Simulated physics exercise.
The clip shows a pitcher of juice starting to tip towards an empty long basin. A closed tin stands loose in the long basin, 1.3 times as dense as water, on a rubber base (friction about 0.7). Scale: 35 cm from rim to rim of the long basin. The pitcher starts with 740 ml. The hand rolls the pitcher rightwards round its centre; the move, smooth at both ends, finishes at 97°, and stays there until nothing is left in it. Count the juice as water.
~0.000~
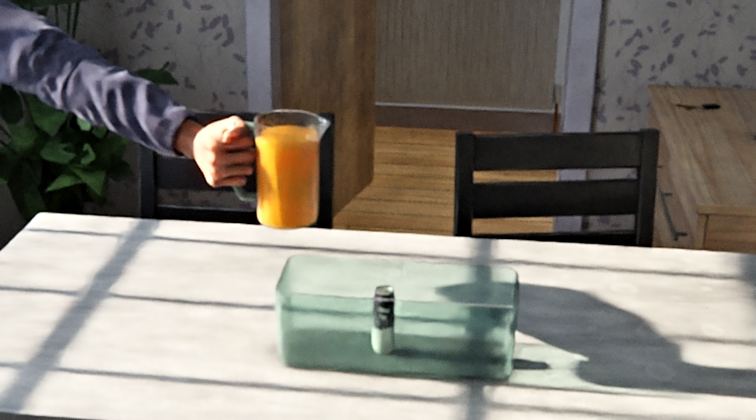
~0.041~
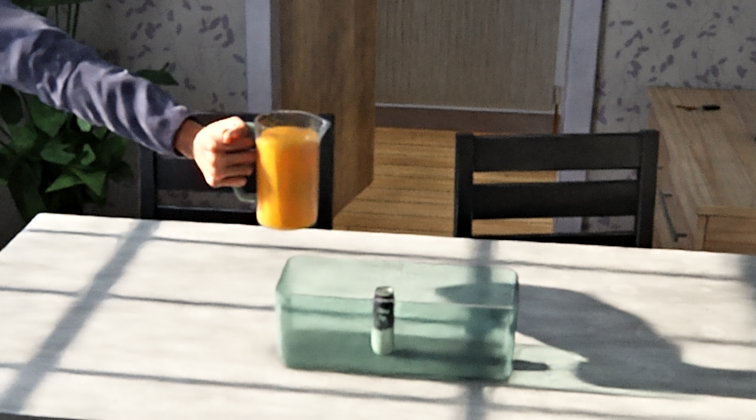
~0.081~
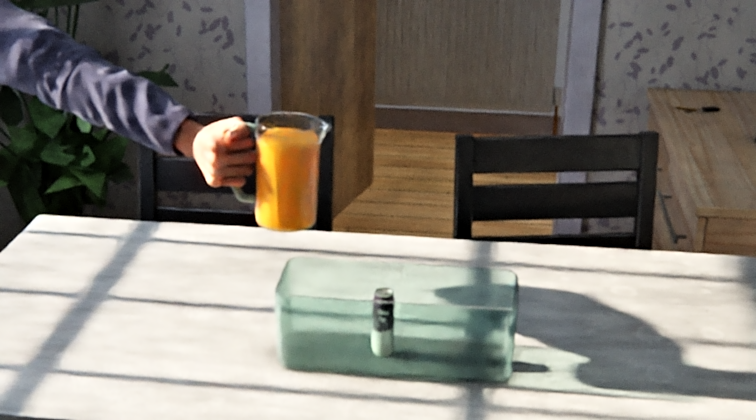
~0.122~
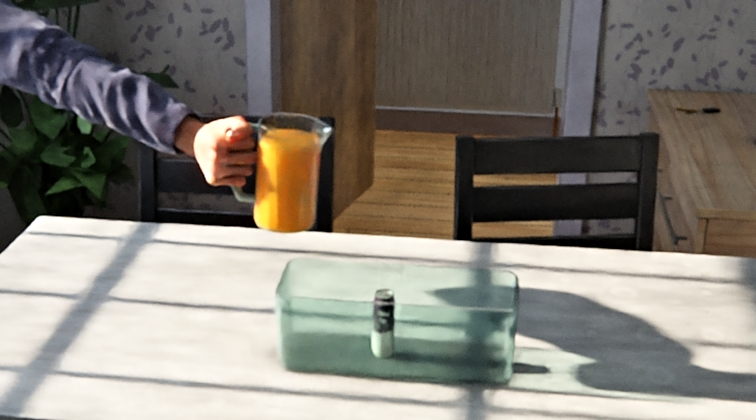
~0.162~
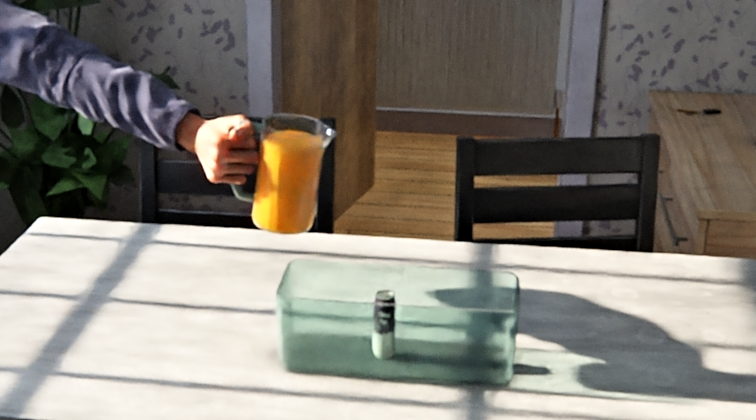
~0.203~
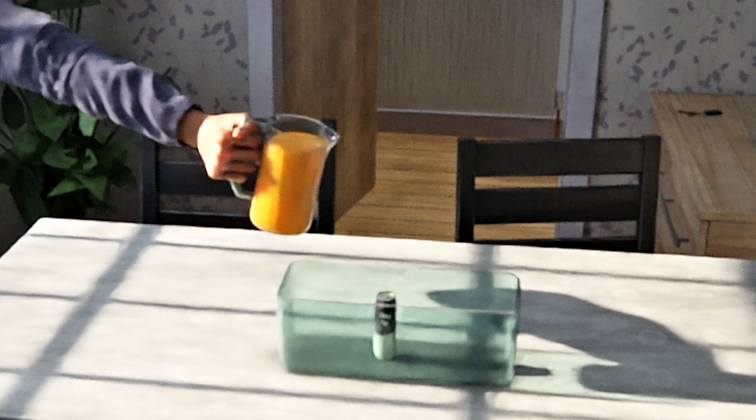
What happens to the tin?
It keeps standing.
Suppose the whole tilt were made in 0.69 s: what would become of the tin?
The tin stays up.
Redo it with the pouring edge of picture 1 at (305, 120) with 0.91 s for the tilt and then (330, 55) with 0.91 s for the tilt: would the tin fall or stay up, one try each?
First it goes over; then it stays up.
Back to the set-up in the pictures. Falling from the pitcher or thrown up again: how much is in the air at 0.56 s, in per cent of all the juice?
Near 10 in a hundred.
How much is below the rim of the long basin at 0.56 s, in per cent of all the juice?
Near 1 in a hundred.
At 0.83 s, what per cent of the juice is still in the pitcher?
Near 54 in a hundred.
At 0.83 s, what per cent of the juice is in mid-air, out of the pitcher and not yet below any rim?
Some 20 per cent.
By 0.56 s the tilt is 66° and 90 per cent is still to pour; the tin stands where it began.
By 0.83 s the tilt is 95° and 53 per cent is still to pour; the tin stands where it began.
By 1.11 s the tilt is 97° and 16 per cent is still to pour; the tin stands where it began.
By 1.41 s the tilt is 97° and 4 per cent is still to pour; the tin stands where it began.
At rest the tin stands where it began.
